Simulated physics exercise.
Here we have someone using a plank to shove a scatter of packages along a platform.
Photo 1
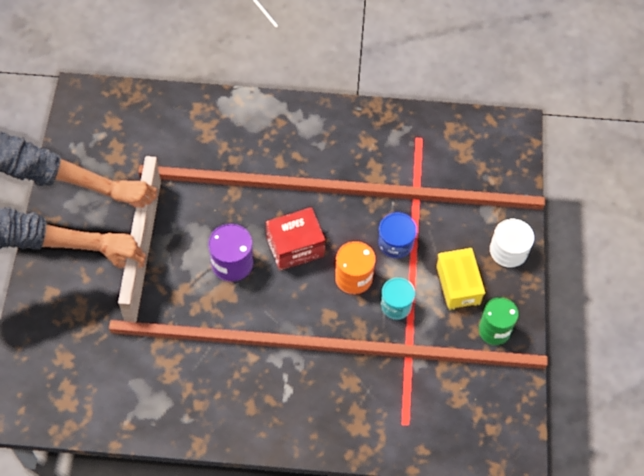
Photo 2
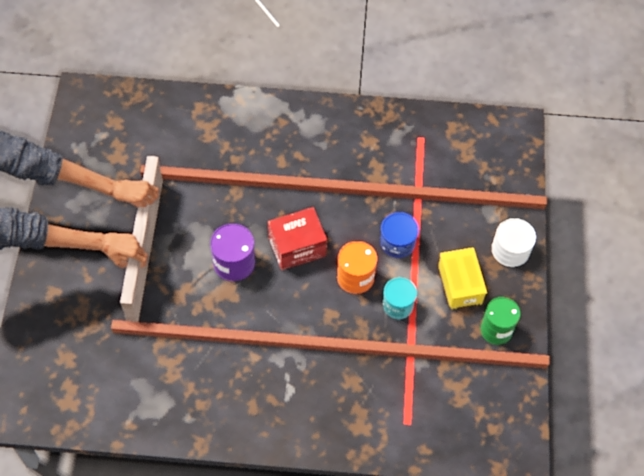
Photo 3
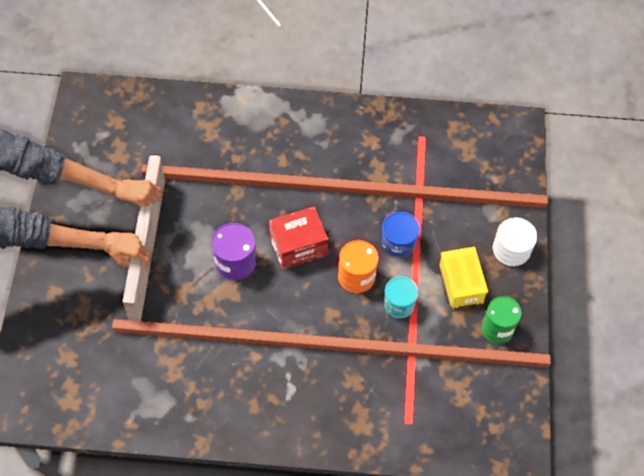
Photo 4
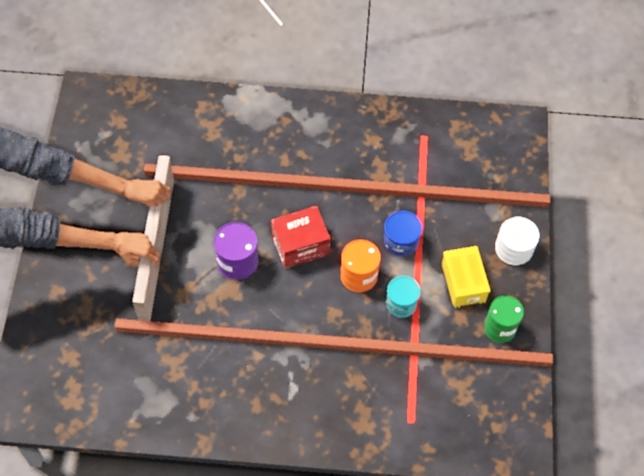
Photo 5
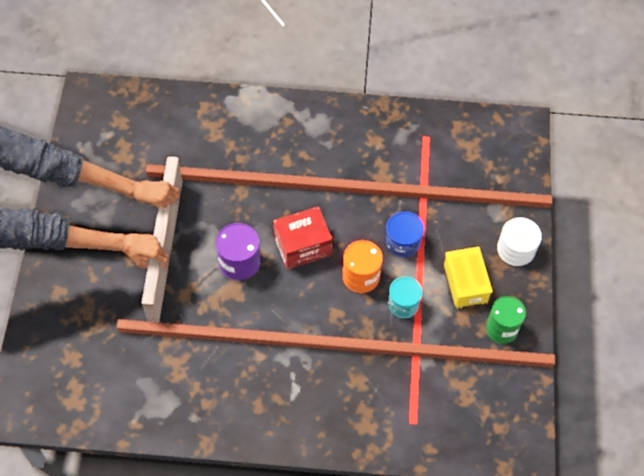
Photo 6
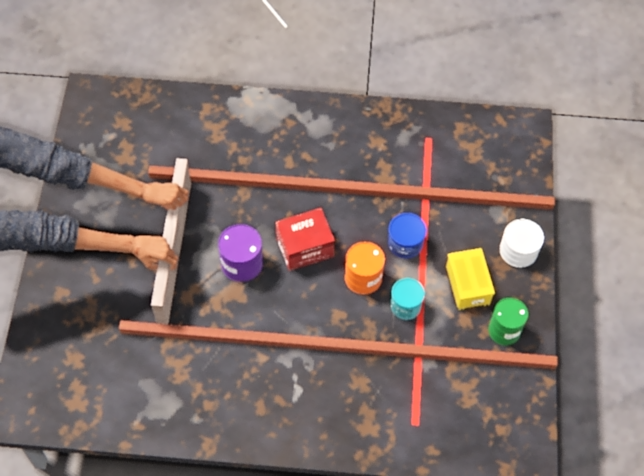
Two hands sliding a pale plank slightly right between wooden rails toward colourful containers that stay still on a dark, rust-blotched platform.
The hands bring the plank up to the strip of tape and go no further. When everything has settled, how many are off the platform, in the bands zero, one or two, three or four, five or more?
Nothing falls.
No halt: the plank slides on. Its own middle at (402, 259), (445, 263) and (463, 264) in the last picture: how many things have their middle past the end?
Counts per position: 0 / 0 / 2.
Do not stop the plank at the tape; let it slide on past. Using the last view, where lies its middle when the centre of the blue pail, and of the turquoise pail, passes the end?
The middle is at (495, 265) when it's the blue pail, and at (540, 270) when it's the turquoise pail.
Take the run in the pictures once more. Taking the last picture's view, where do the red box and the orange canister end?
Positions - first (445, 225), then (484, 282).
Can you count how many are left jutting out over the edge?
The total would be 0.
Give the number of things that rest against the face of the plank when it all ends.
The figure is 3.
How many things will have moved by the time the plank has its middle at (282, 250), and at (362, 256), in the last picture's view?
First position 2; second position 5.
Early on, none off yet; white canister at rest near (521, 243); green canister at rest near (508, 322); yellow tote at rest near (470, 279).
A while later, none off yet; white canister at rest near (521, 243); green canister at rest near (508, 322); yellow tote moving near (471, 280).
Finally, the number that fall off is zero.
